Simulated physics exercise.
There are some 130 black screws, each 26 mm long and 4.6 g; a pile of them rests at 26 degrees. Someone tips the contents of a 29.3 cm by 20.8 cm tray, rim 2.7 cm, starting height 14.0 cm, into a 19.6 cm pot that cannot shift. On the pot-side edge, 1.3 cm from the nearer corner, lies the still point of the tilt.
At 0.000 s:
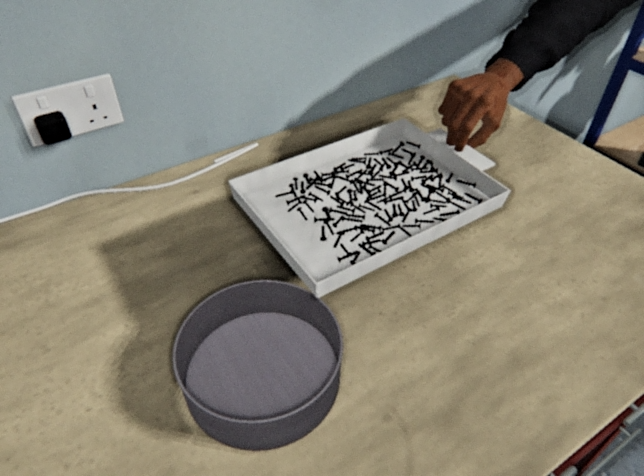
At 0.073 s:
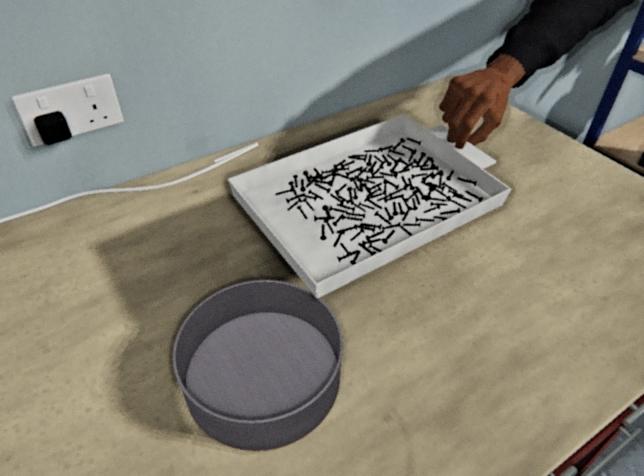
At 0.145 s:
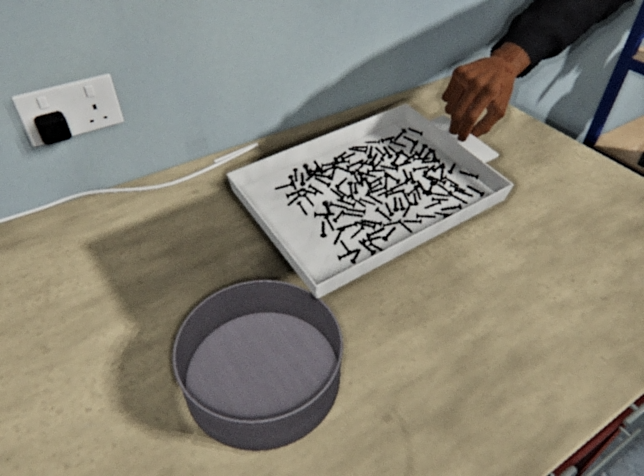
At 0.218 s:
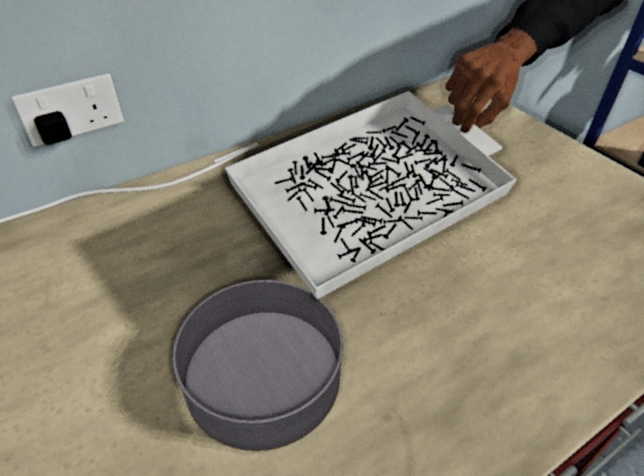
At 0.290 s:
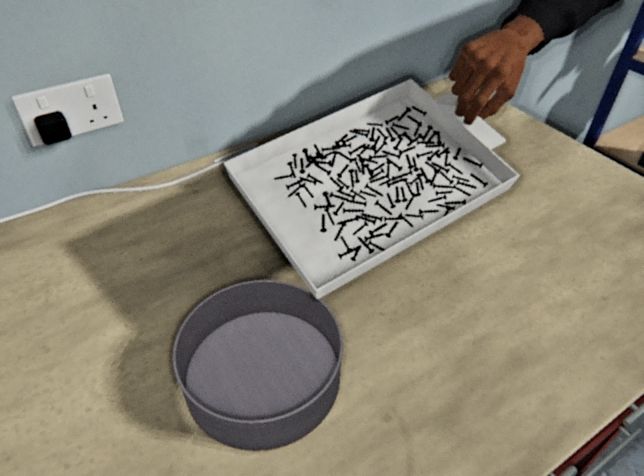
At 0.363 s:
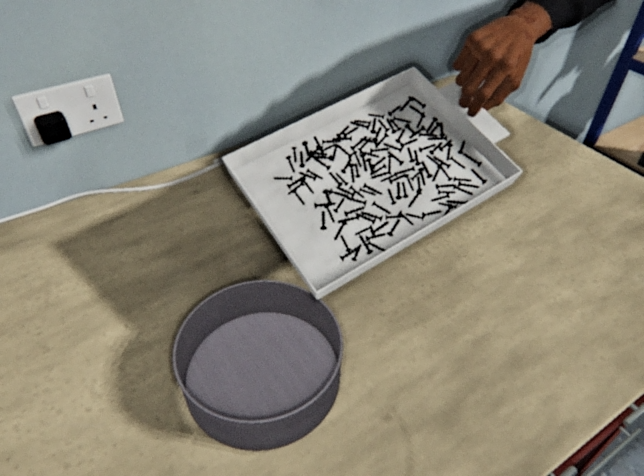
A hand at the far right end of a white tray of scattered black screws gradually raised that end, tilting the tray toward a round grey pot on the wooden worktop, while the screws barely shifted.
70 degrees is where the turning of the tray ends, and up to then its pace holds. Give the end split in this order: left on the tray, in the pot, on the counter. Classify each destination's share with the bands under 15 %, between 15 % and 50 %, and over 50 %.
Tray: Over 50 %; pot: Under 15 %; counter: Under 15 %.
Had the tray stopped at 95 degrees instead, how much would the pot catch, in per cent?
35 percent.
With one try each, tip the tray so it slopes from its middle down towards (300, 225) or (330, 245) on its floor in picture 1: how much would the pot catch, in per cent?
About 0 per cent on the first try and 30 per cent on the second.
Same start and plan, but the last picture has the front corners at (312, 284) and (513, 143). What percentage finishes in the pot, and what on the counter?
Pot 5 % / counter 5 %.
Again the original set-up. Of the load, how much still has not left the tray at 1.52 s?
100%, roughly.
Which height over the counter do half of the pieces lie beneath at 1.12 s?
About 18 cm.
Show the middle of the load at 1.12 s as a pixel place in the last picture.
Approximately (367, 251) in the last picture.
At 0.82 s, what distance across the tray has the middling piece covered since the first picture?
I'd say close to 9 centimetres.
Then, at 0.82 s, tilt 42 degrees; the tray holds 100 %, the pot 0 %.
Then, at 1.12 s, tilt 59 degrees; the tray holds 100 %, the pot 0 %.
Then, at 1.52 s, tilt 70 degrees; the tray holds 100 %, the pot 0 %.
At rest (2.5 s), tray 100 %, pot 0 %, counter 0 %.
